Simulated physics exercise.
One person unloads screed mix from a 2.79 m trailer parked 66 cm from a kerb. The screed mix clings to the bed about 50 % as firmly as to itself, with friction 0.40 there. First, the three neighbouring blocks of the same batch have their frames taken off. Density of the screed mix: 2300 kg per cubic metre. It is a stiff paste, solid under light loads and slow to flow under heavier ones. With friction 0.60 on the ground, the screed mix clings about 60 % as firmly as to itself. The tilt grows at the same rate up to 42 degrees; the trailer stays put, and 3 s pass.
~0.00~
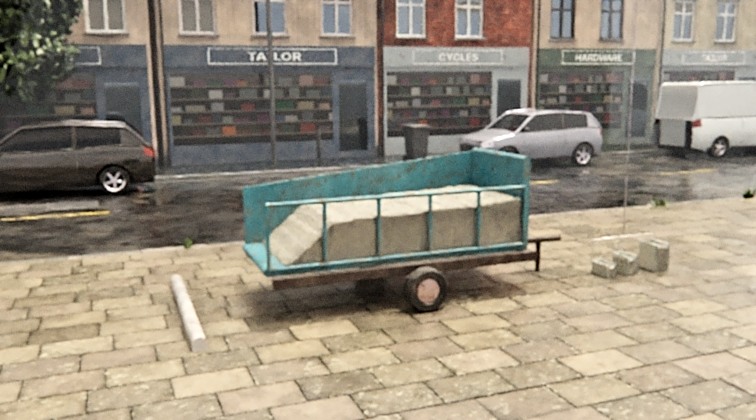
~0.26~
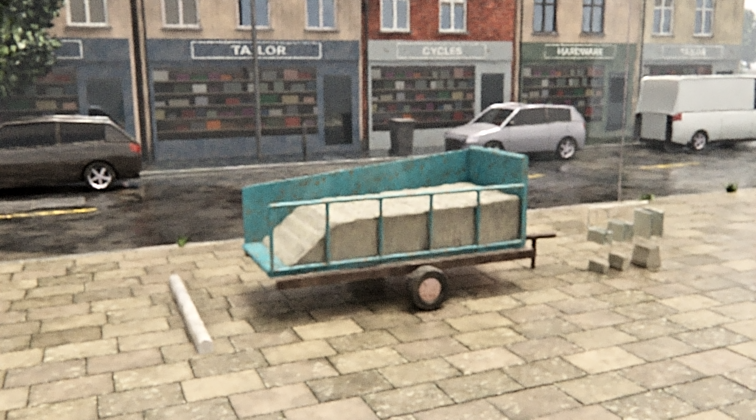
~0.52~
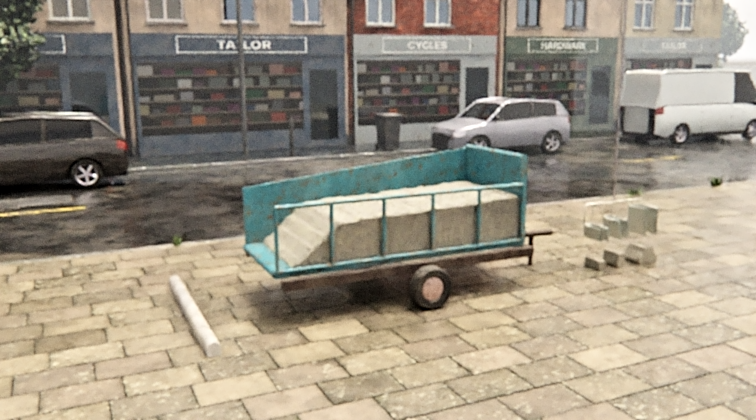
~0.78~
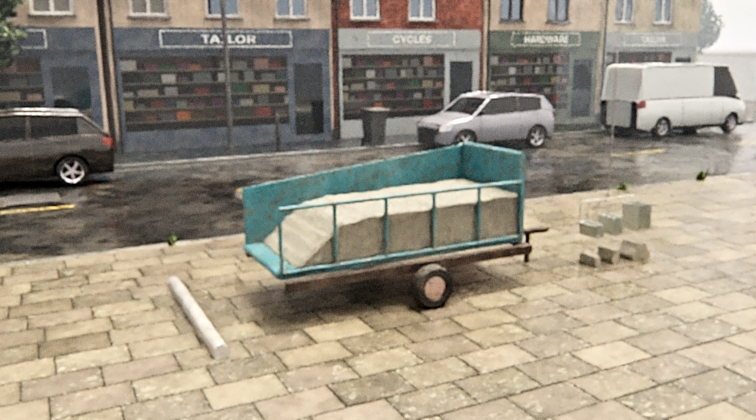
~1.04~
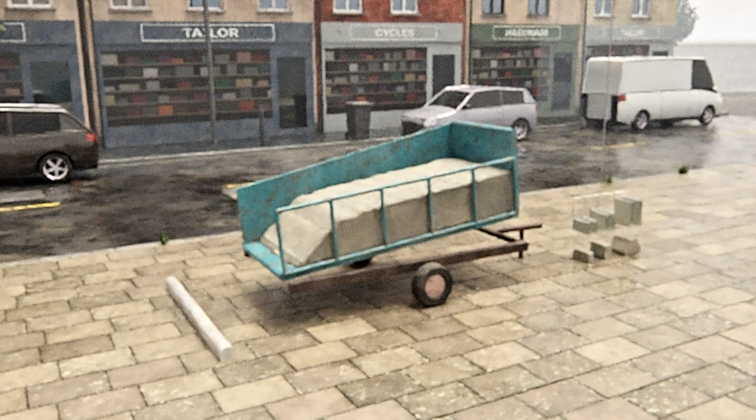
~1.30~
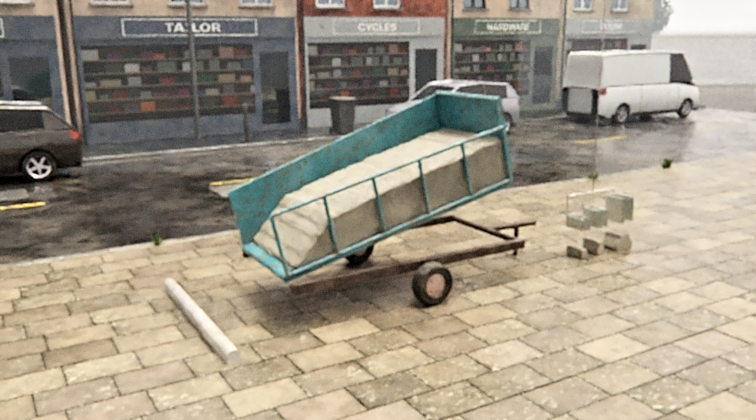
Teal trailer bed tilting up at its right end with a pale grey load inside, on wet paving opposite a shopfront row.
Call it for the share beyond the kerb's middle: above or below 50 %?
Call: Above.
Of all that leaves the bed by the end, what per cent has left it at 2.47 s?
It comes to about 40 percent.
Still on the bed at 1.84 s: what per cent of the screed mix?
Some 95 per cent.
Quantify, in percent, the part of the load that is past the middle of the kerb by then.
I'd say around 60 %.
By 1.84 s, the tilt is 29 degrees, 97 % is on the bed and 0 % past the kerb's middle.
By 2.47 s, the tilt is 42 degrees, 62 % is on the bed and 5 % past the kerb's middle.
By 3.11 s, the tilt is 42 degrees, 4 % is on the bed and 46 % past the kerb's middle.
By 3.75 s, the tilt is 42 degrees, none is on the bed and 61 % past the kerb's middle.
By 5.45 s, at the end, the tilt is 42 degrees, none is on the bed and 61 % past the kerb's middle.
